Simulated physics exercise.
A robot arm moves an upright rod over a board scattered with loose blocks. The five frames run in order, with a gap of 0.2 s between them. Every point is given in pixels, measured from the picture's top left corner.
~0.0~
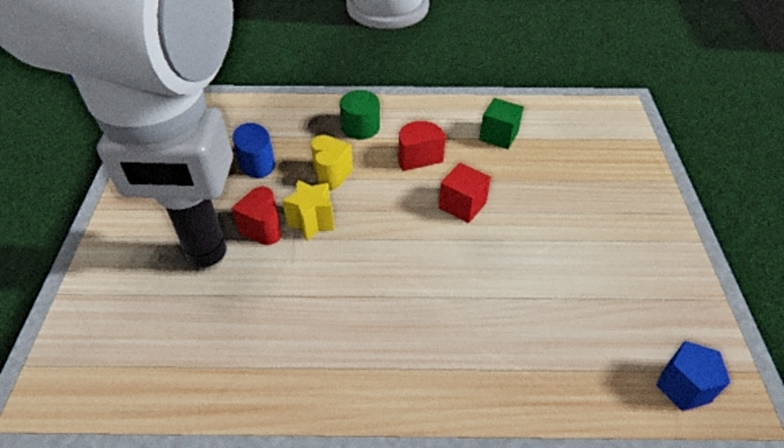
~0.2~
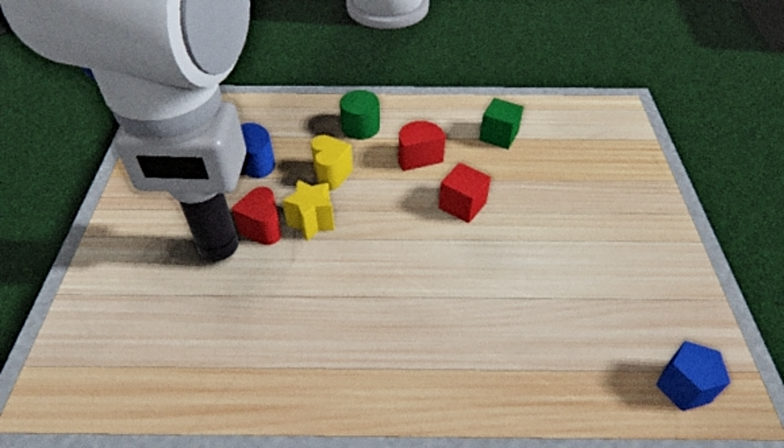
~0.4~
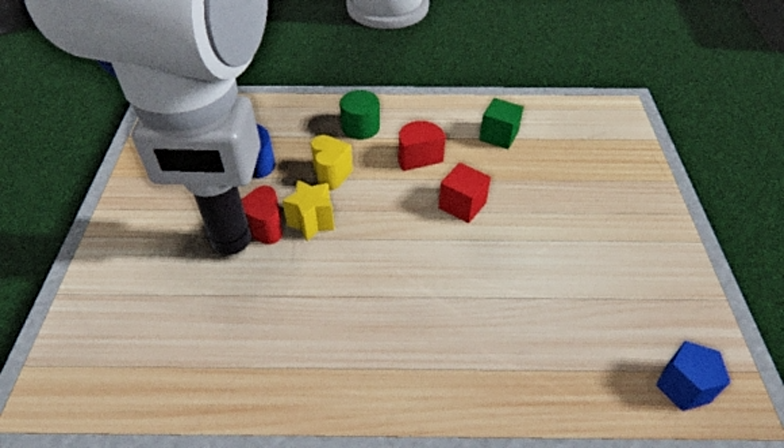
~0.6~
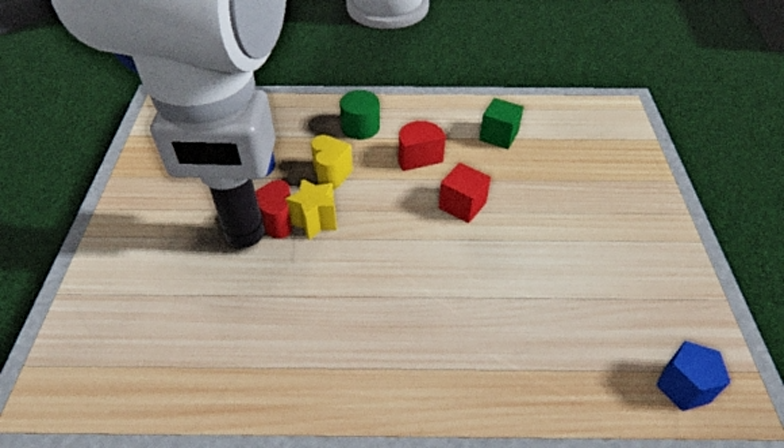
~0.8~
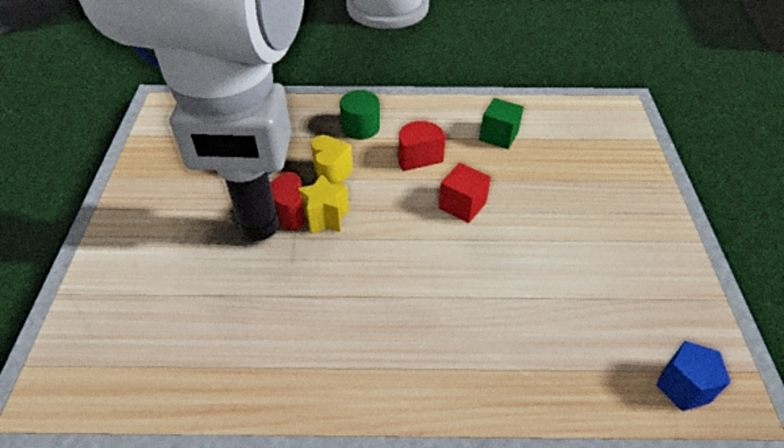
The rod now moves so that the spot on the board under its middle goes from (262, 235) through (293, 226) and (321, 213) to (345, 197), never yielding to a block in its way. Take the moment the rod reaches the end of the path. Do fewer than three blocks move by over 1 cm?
I believe not.
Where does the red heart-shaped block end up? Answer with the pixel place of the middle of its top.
At roughly (316, 155).
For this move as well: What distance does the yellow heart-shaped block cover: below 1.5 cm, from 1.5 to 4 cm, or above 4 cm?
I'd go with 1.5 to 4 cm for this block.
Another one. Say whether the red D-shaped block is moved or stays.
It barely shifts, if at all.
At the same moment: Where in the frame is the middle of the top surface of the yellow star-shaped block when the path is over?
At pixel (378, 172).
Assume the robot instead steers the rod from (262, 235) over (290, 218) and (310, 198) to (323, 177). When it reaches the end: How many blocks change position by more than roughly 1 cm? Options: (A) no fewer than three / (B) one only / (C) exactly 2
It's A.
The first path, step by step. Halfway along, rod (307, 213); red heart-shaped block (307, 169), turned 35° anticlockwise; yellow star-shaped block (344, 184), turned 60° clockwise.
At the end, rod (344, 190); red heart-shaped block (316, 155), turned 70° anticlockwise; yellow star-shaped block (378, 172), turned 95° clockwise; yellow heart-shaped block (334, 131); red D-shaped block not moved.
